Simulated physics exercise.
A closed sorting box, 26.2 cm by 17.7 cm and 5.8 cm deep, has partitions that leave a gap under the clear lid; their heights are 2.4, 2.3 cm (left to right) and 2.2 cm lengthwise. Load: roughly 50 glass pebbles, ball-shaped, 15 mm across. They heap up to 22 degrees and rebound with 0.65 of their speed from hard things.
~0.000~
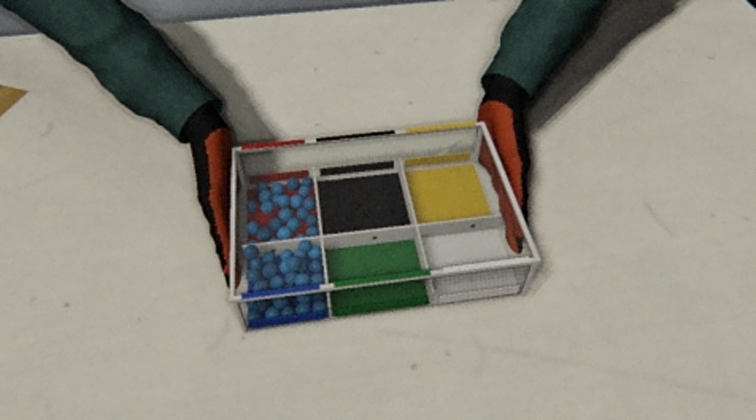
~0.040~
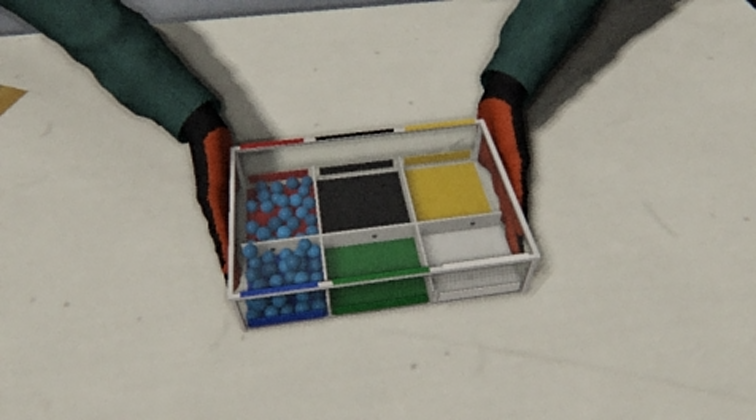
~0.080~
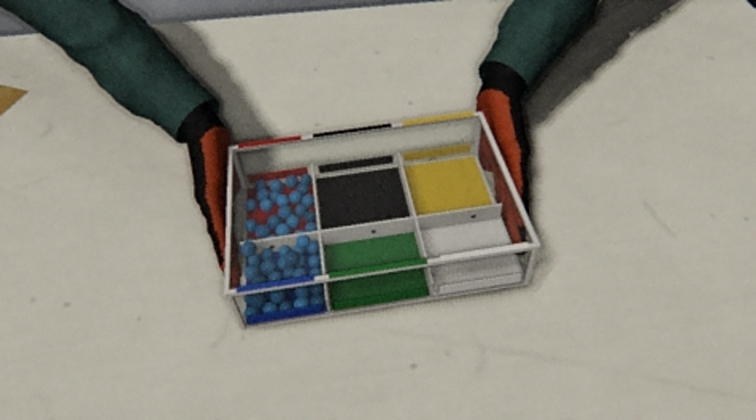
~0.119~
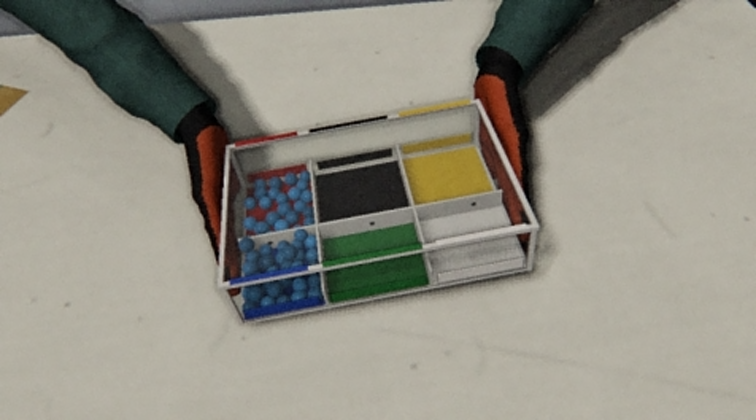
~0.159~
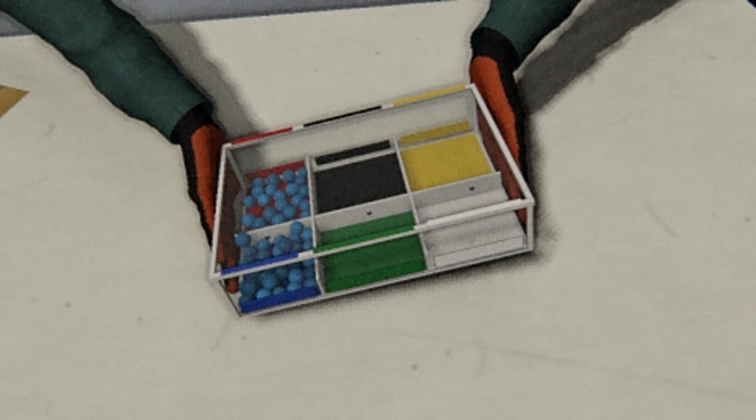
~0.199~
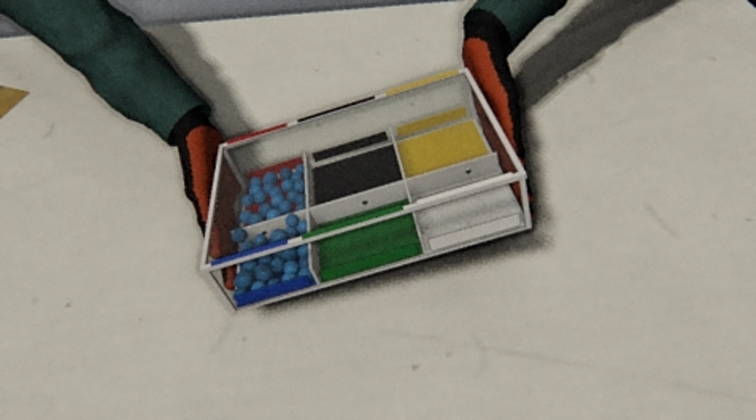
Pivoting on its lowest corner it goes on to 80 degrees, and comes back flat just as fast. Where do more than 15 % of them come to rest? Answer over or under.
Red: Over, blue: Over, green: Under, yellow: Under, white: Under, black: Under.
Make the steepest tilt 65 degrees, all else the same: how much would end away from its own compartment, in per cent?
Some 5 per cent.
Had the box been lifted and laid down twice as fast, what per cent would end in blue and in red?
Blue 15, red 85.
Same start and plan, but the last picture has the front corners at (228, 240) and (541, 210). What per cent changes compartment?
In that case some 35 per cent.
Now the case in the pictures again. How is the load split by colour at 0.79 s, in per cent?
Red 50, blue 50, green 0, yellow 0, white 0, black 0.
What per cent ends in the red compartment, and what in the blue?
Red 75, blue 25.
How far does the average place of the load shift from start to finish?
Roughly 3.0 cm.
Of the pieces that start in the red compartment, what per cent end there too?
Roughly 100 per cent.
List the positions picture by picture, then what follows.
Box tilt 0 degrees, front corners at (235, 297) and (534, 259); red 45 %, blue 55 %, in the first picture.
Box tilt 1 degrees, front corners at (233, 296) and (534, 255), in the second picture.
Box tilt 3 degrees, front corners at (230, 291) and (534, 245), lowest corner left back, in the third picture.
Box tilt 7 degrees, front corners at (224, 284) and (533, 226), lowest corner left back, in the fourth picture.
Box tilt 12 degrees, front corners at (215, 275) and (528, 201), lowest corner left back, in the fifth picture.
Box tilt 17 degrees, front corners at (206, 267) and (520, 174), lowest corner left back; red 45 %, blue 55 %. Its pace works out near 125 degrees a second, in the sixth picture.
After 0.79 s, tilt 80 degrees; red 50 %, blue 50 %.
After 1.19 s, tilt 34 degrees; red 75 %, blue 25 %.
After 1.67 s, tilt 0 degrees; red 75 %, blue 25 %.
At rest (2.4 s), red 75 %, blue 25 %, green 0 %, yellow 0 %, white 0 %, black 0 %.
